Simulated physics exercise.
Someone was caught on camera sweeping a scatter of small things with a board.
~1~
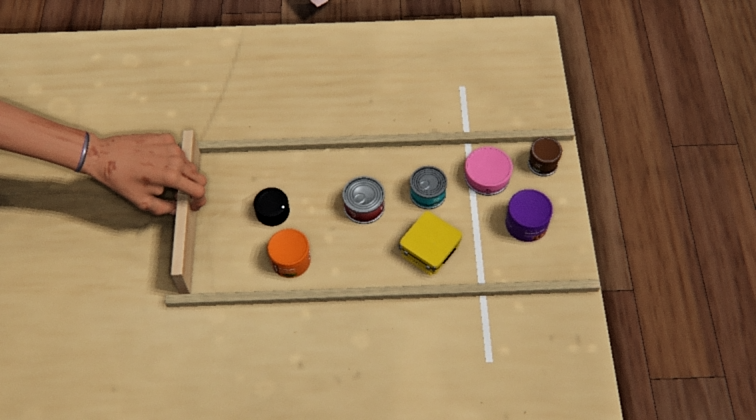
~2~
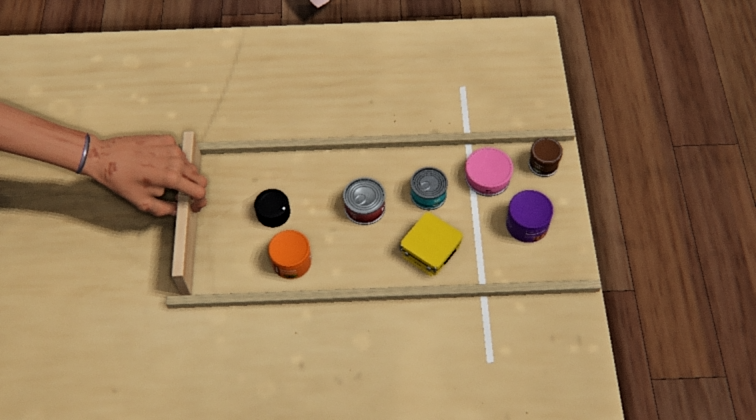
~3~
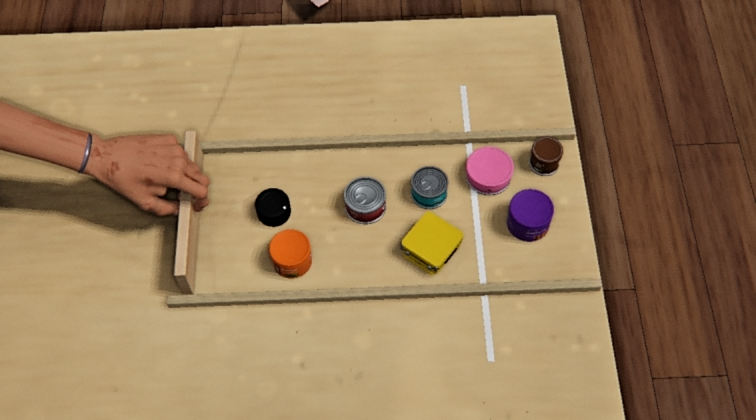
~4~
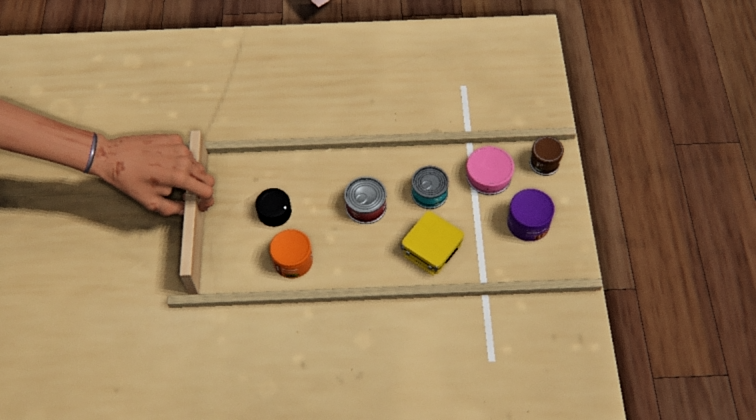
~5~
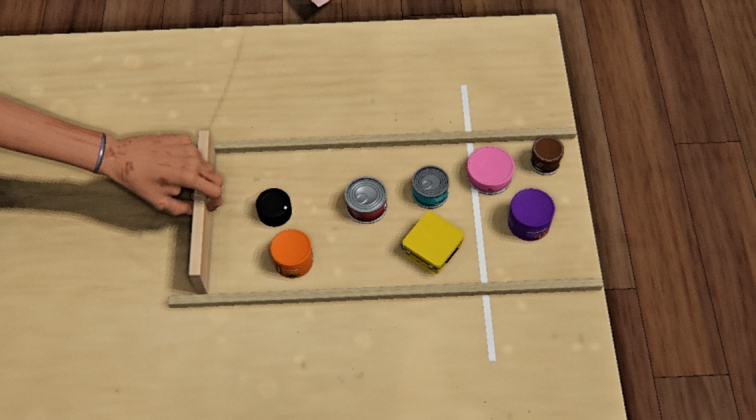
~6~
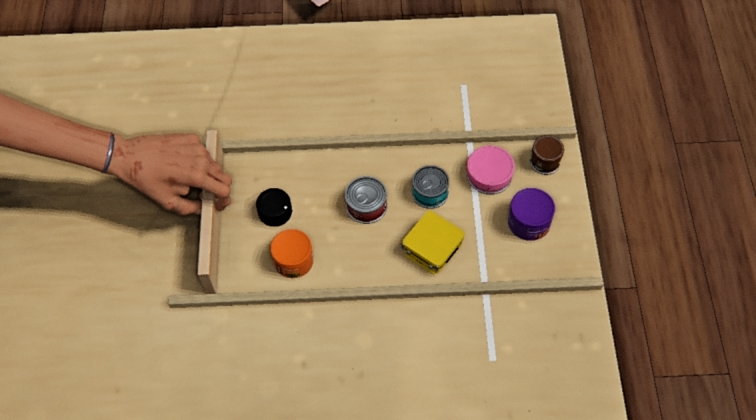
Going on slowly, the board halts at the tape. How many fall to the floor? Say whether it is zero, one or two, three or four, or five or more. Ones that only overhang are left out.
It is zero.
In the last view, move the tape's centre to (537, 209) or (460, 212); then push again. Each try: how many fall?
Counts: 3, 0.
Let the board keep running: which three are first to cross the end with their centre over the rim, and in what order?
Taking them earliest first, it's the purple tub, the brown tin and the yellow case.
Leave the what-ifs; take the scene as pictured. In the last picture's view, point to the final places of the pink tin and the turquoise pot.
Listed in order, first is (522, 157) and the other is (492, 179).
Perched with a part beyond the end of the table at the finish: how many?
Overhang count: 1.
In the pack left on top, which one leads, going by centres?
The purple tub.
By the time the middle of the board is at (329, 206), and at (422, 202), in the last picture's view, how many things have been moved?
The counts are 3 and 6.
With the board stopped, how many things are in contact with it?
The count in contact is 3.
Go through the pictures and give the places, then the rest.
In the first frame, brown tin (545, 157); purple tub (529, 216); pink tin (488, 171); board (187, 211); tape (475, 213).
In the second frame, purple tub (529, 217); board (187, 212).
In the third frame, pink tin (489, 171); black lid (273, 207).
In the fourth frame, brown tin (546, 156); yellow case (433, 244).
In the fifth frame, purple tub (531, 215); red pot (366, 200).
In the sixth frame, brown tin (547, 155); purple tub (531, 215); pink tin (490, 170); board (212, 211); tape (477, 211).
A little later, none off yet; brown tin at rest near (547, 155); purple tub at rest near (531, 215); pink tin at rest near (490, 170).
Next, none off yet; brown tin at rest near (547, 155); purple tub at rest near (532, 214); pink tin shifted a little near (508, 161).
When it is over, the number that fall off is zero.
